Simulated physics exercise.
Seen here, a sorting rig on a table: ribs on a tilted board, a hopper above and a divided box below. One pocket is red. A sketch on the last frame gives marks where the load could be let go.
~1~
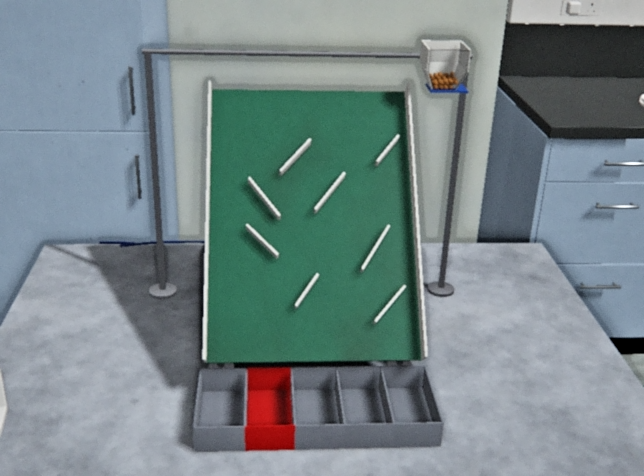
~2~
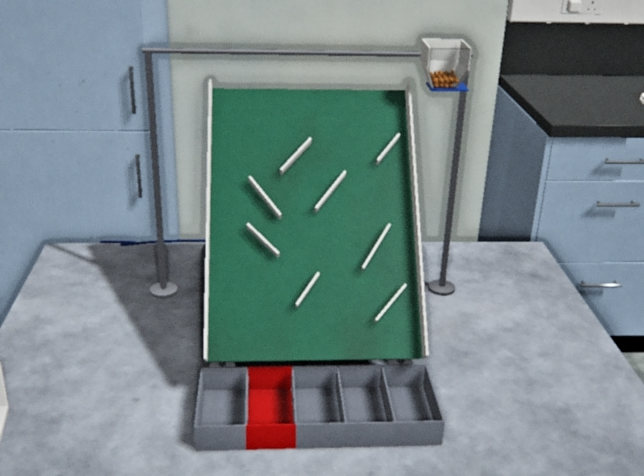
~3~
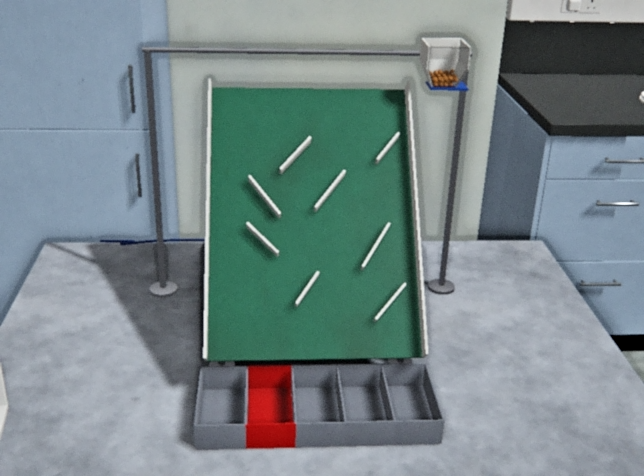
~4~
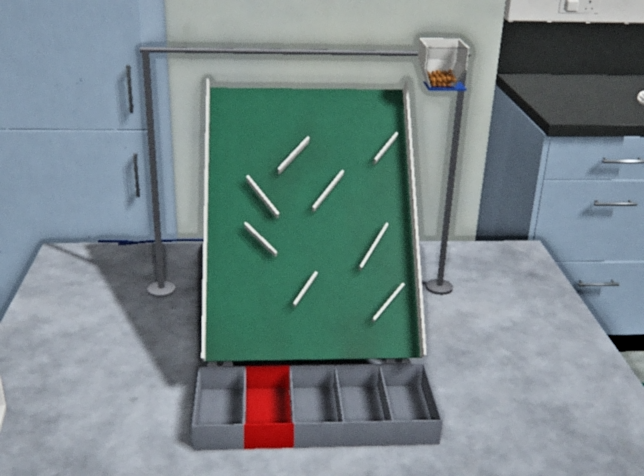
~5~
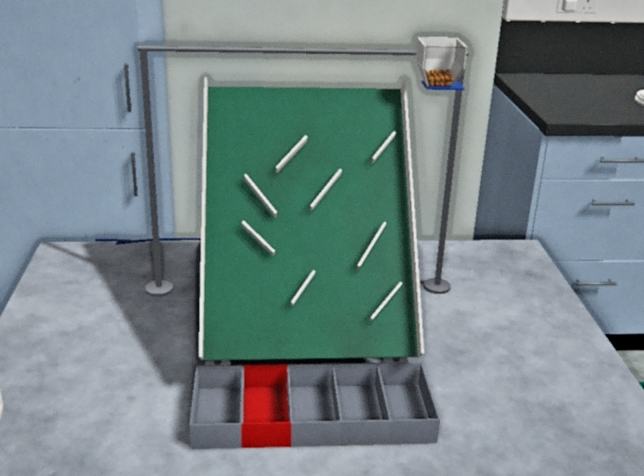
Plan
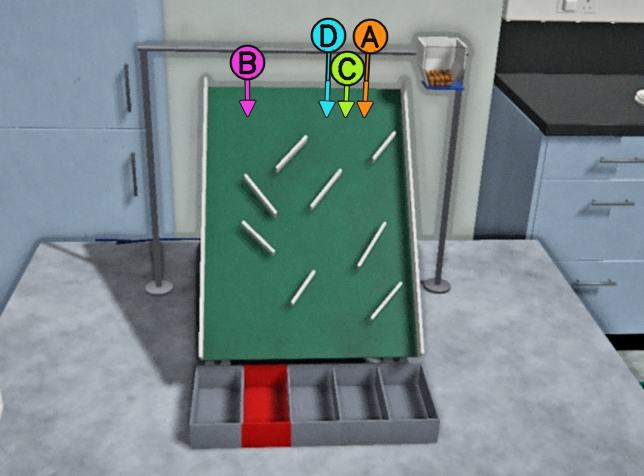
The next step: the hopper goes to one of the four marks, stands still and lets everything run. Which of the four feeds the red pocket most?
D.
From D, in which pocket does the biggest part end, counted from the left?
The second.
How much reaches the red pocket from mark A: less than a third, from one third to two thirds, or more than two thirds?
It is less than a third.
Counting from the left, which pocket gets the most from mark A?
The third.
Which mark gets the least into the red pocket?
That is mark A.
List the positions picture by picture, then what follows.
The first picture shows hopper at (443, 78), roasted chickpeas, door shut.
The second picture shows ribs (281, 170) to (311, 138), (378, 160) to (399, 134), (250, 176) to (280, 214).
The third picture shows ribs (315, 207) to (345, 170), (247, 223) to (278, 252), (363, 266) to (389, 223).
The fourth picture shows ribs (294, 304) to (316, 272), (374, 319) to (404, 284).
The fifth picture shows red pocket at (267, 433), number 2 of 5 from the left.
On the marked copy, mark A meets the board at (364, 111); mark B meets the board at (247, 110); mark C meets the board at (345, 111); mark D meets the board at (326, 111).
For mark A, a stray few in the red pocket, about two thirds in other pockets, about a third outside the box.
For mark B, about a quarter in the red pocket, about half in other pockets, about a quarter outside the box.
For mark C, about a third in the red pocket, about half in other pockets, about a quarter outside the box.
For mark D, about two thirds in the red pocket, about a quarter in other pockets, a small part outside the box.
